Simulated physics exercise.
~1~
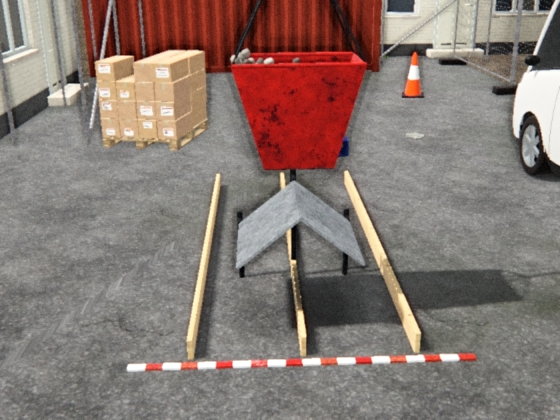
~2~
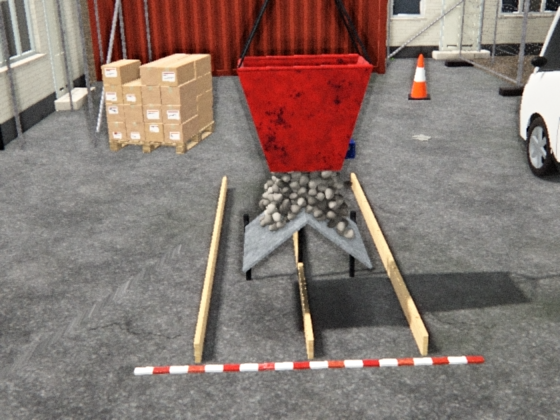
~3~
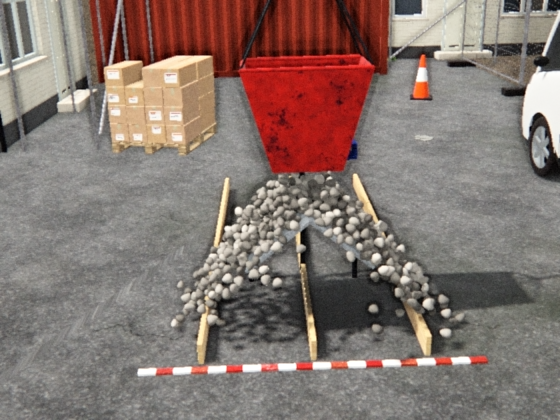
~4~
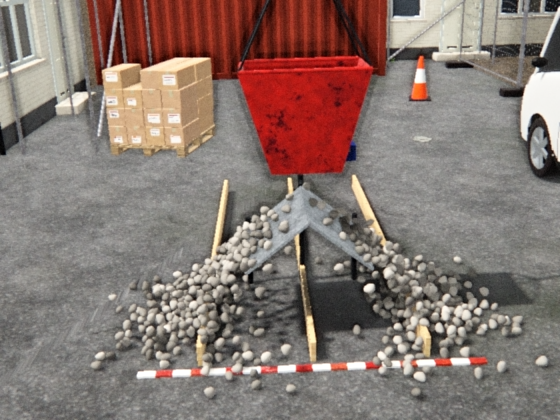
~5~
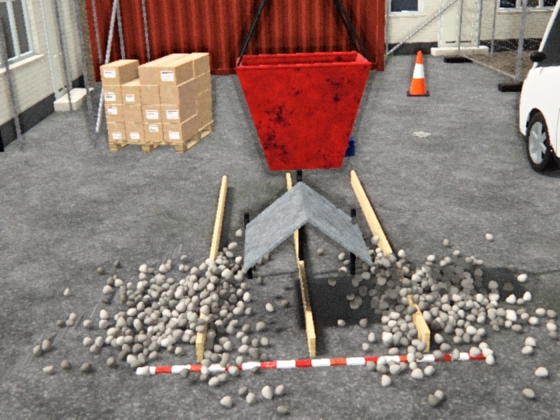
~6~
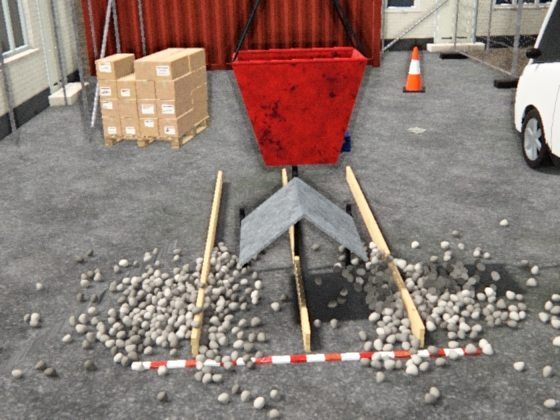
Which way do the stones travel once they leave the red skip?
They move down, dropping onto the sloping steel and sliding off it to the ground.
